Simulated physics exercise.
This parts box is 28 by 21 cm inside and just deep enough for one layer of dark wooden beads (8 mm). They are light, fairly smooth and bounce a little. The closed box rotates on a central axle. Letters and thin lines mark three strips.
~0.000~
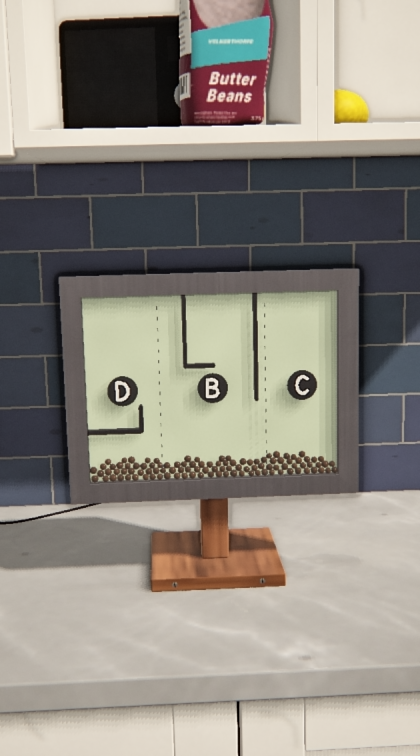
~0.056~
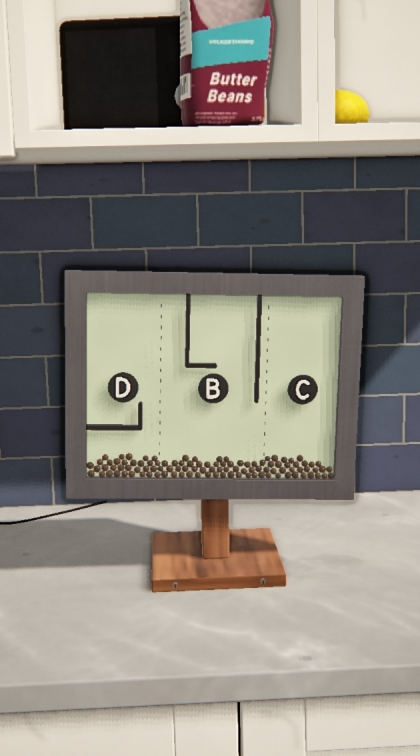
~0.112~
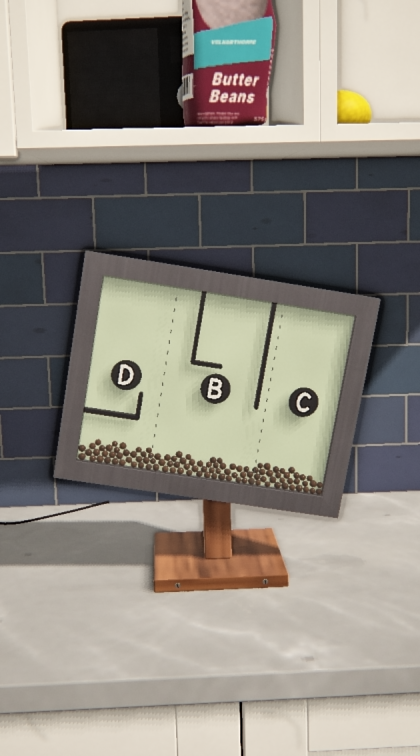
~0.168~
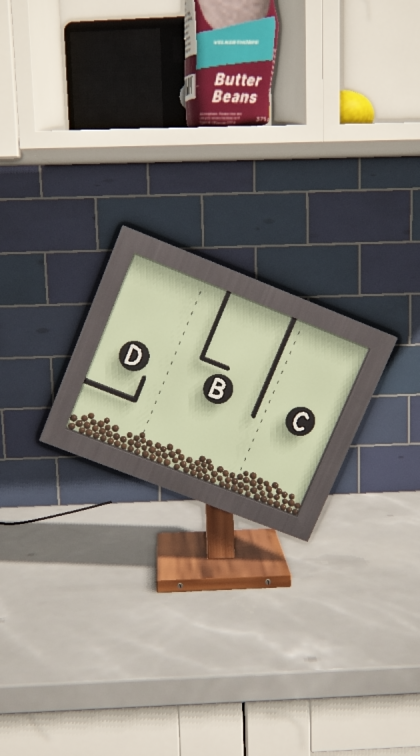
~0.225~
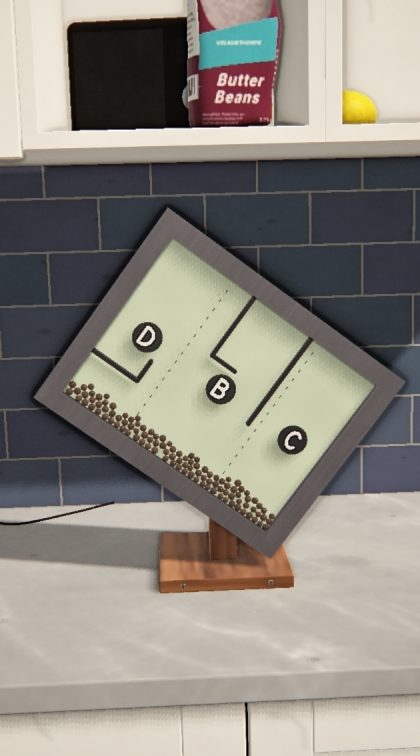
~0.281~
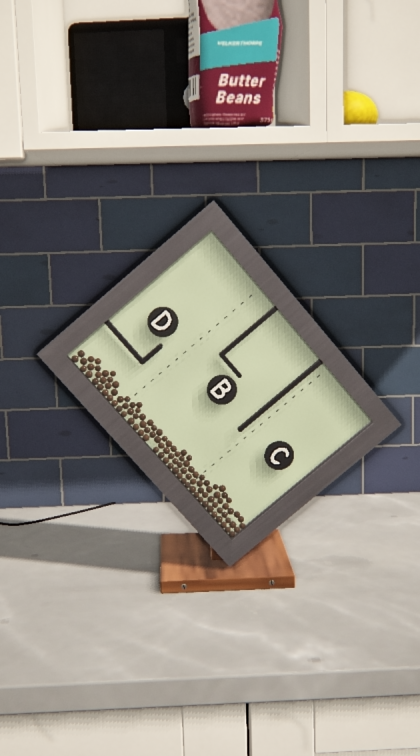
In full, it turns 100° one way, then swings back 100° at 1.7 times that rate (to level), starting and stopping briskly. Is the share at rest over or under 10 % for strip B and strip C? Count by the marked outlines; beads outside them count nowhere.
B over, C over 10 %.
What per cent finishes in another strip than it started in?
About 55 per cent.
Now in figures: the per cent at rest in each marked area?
Strip B: 30; strip C: 60; strip D: 10.
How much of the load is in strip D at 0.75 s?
About 0 per cent.
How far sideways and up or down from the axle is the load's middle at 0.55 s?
Some 7 cm left and 9 cm below.
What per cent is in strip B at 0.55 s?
Roughly 15 per cent.
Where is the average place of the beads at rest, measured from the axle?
Some 6 cm right and 9 cm below.
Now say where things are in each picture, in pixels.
The first picture shows level; about 100 beads; beads centred (214, 468); top one (276, 455); B (213, 388), C (302, 385), D (123, 391).
The second picture shows turned 3° clockwise; beads centred (211, 468); top one (122, 457).
The third picture shows turned 11° clockwise; beads centred (203, 467); top one (98, 442); wall ends (220, 366), (256, 407), (141, 394).
The fourth picture shows turned 24° clockwise; beads centred (190, 464); top one (91, 416).
The fifth picture shows turned 38° clockwise; beads centred (177, 457); top one (73, 385).
The sixth picture shows turned 51° clockwise; beads centred (167, 450); top one (81, 354); B (222, 390), C (279, 455), D (163, 322).
After 0.55 s, it stands 100° clockwise; the beads' middle is 7 cm left of and 9 cm below the centre; B 15 %, C 85 %.
After 0.75 s, it stands 50° clockwise; the beads' middle is 4 cm right of and 12 cm below the centre; C 100 %.
After 0.94 s, it stands level; the beads' middle is 12 cm right of and 5 cm below the centre; C 100 %.
At rest by 1.9 s, it stands level; B 30 %, C 60 %, D 10 %.
